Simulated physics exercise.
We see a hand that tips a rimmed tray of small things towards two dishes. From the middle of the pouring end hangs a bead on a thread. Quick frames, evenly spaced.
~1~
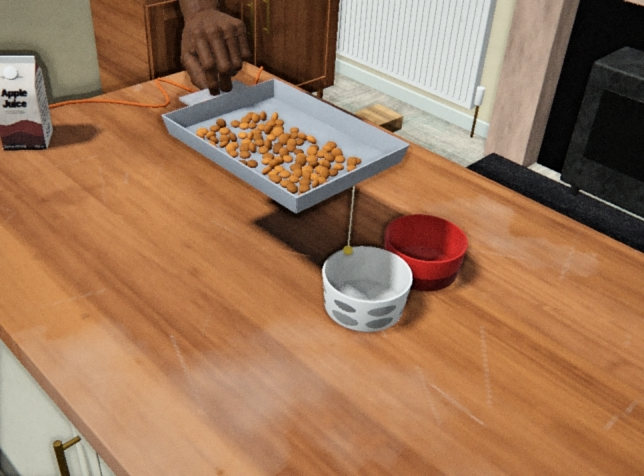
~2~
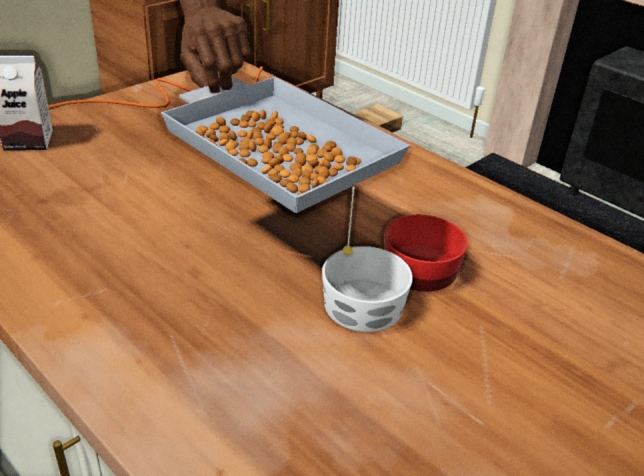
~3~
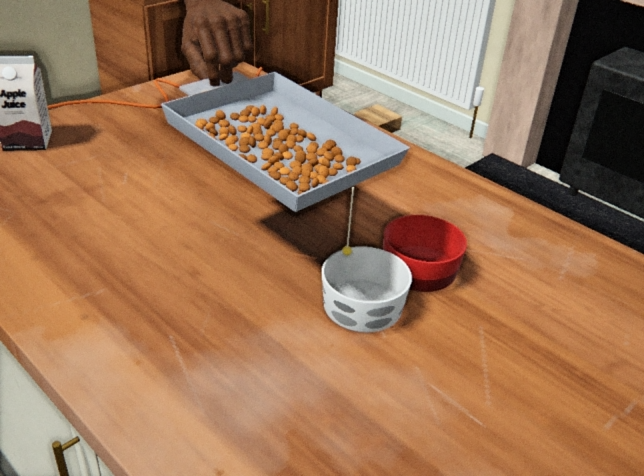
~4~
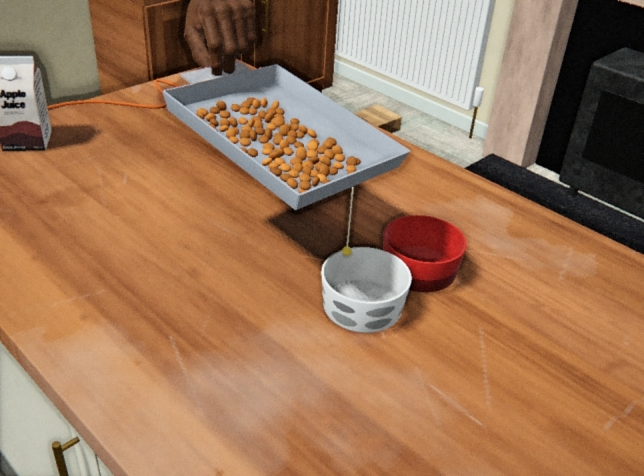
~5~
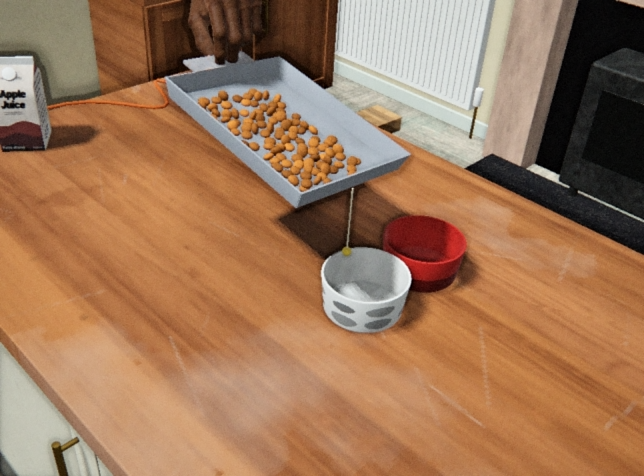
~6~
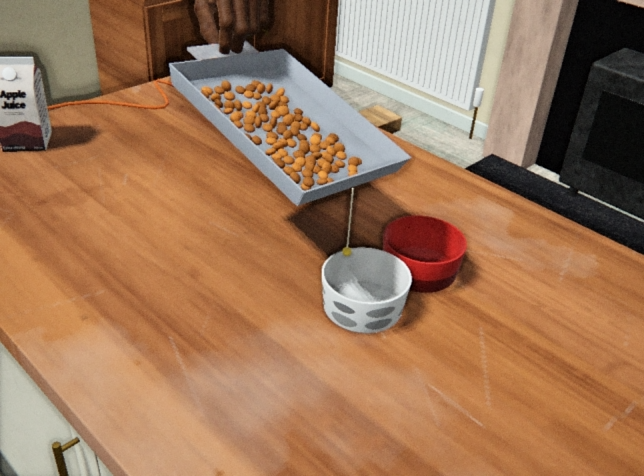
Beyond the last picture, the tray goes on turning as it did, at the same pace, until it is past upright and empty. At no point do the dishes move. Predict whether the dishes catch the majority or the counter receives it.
I expect the catch to be a majority.
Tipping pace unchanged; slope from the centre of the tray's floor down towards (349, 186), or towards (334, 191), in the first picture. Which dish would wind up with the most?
1: The dish to the left. 2: The dish to the left.
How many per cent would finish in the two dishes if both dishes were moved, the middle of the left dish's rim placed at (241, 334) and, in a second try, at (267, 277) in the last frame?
0 %, then 0 %.
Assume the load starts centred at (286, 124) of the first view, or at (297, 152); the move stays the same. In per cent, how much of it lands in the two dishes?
Around 80 percent the first time and around 80 percent the second time.
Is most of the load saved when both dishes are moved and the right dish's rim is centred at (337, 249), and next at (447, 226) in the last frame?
Result - try one, below the halfway mark; try two, past the halfway mark.
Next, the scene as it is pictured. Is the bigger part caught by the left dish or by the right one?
The one to the right.
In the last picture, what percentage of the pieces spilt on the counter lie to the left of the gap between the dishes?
Reading: Around 90 %.
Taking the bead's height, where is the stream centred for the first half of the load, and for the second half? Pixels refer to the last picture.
At (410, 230) for the first part, then at (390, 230) for the others.
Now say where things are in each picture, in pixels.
In the first picture, corners of the pouring end at (297, 193) and (403, 144), level; middle of the load at (278, 150), bits of cat kibble; left dish at (399, 309); right dish at (456, 270); bead on its thread at (348, 250).
In the second picture, corners of the pouring end at (297, 193) and (403, 145), level; middle of the load at (278, 148).
In the third picture, corners of the pouring end at (298, 192) and (403, 147), tipped barely, lowest at the right corner; middle of the load at (277, 145).
In the fourth picture, corners of the pouring end at (299, 190) and (403, 150), tipped a little, lowest at the right corner; middle of the load at (278, 140).
In the fifth picture, corners of the pouring end at (302, 189) and (404, 153), tipped a little, lowest at the right corner; middle of the load at (280, 135).
In the sixth picture, corners of the pouring end at (304, 188) and (405, 155), tipped clearly, lowest at the right corner; middle of the load at (282, 130); left dish at (398, 310); right dish at (455, 271).
Soon, tray tipped steeply; nearly all on the tray; a stray few in the air.
A while on, tray tipped past a quarter turn; a small part on the tray; a small part in the left dish; about two thirds in the right dish; a stray few outside both; a small part in the air.
Towards the end, tray tipped past a quarter turn; a small part in the left dish; about two thirds in the right dish; a small part outside both.
Finally, tray tipped past a quarter turn; a small part in the left dish; about two thirds in the right dish; a small part outside both.
